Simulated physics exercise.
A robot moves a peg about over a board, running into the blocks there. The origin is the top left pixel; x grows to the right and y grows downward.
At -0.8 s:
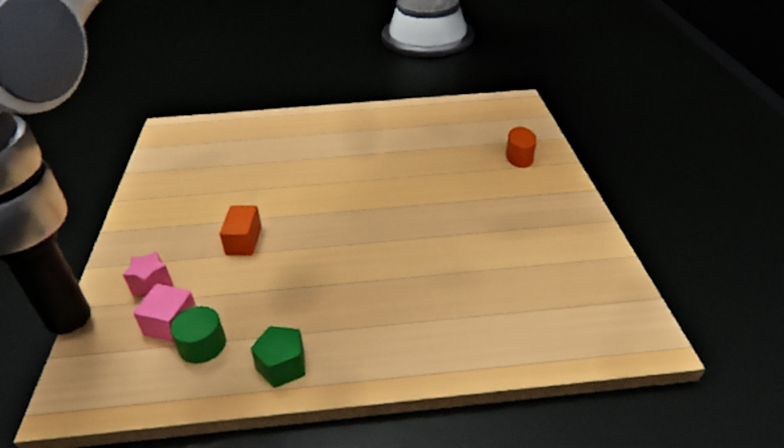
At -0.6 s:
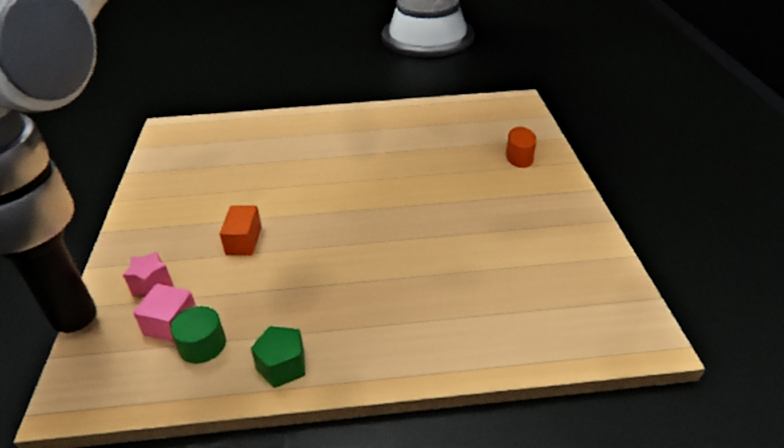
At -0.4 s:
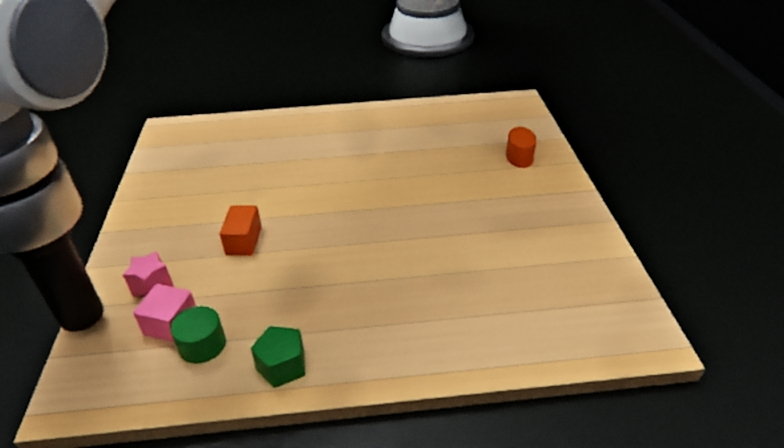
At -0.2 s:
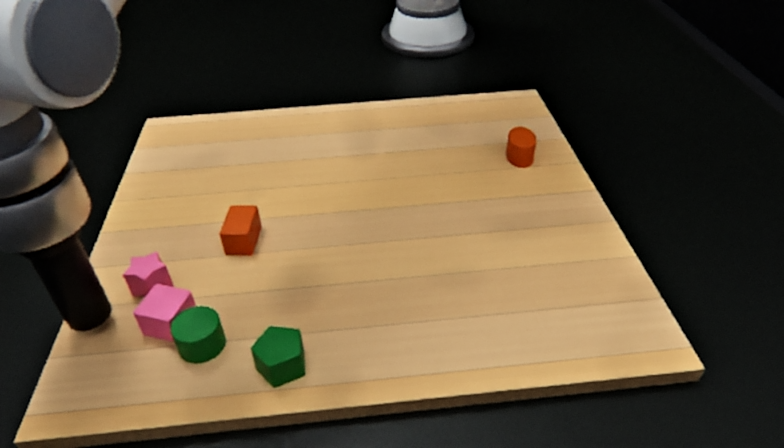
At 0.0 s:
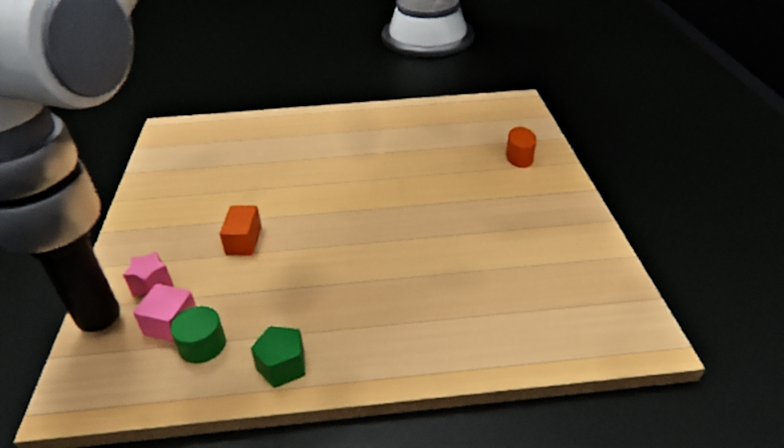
A robot arm holding a dark peg stands at the left edge of a pale wooden board on a black surface, seen from above at an angle. Pink star and square blocks, a green cylinder and a green pentagon sit near the lower left, with an orange block above them and an orange cylinder at upper right. The peg slides slowly rightward toward the pink blocks, while the blocks and camera stay still.
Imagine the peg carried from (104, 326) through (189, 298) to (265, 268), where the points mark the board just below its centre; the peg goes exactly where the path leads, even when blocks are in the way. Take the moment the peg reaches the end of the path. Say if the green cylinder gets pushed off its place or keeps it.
It travels a centimetre or more.
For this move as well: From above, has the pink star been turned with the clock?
That would be a no.
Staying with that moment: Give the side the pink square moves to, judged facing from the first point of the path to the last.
The shift goes right.
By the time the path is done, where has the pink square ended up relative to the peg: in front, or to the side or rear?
Final position: To the side or behind.
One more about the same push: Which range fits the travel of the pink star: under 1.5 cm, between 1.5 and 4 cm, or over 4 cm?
It ends within 1.5 cm of its spot.
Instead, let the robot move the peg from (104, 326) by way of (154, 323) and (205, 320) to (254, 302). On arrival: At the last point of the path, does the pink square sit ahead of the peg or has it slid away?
Ahead to the end.
On the path given first. One third of the way, peg at (158, 299); pink star at (152, 262), turned 35° anticlockwise; pink square at (186, 302), turned 30° clockwise; green cylinder at (205, 328).
Two thirds of the way, peg at (213, 280); pink star at (154, 261), turned 55° anticlockwise; pink square at (198, 302), turned 45° clockwise; green cylinder at (209, 332).
At the end, peg at (263, 259); pink star at (154, 261), turned 55° anticlockwise; pink square at (198, 302), turned 45° clockwise; green cylinder at (209, 332); orange oblong block still.
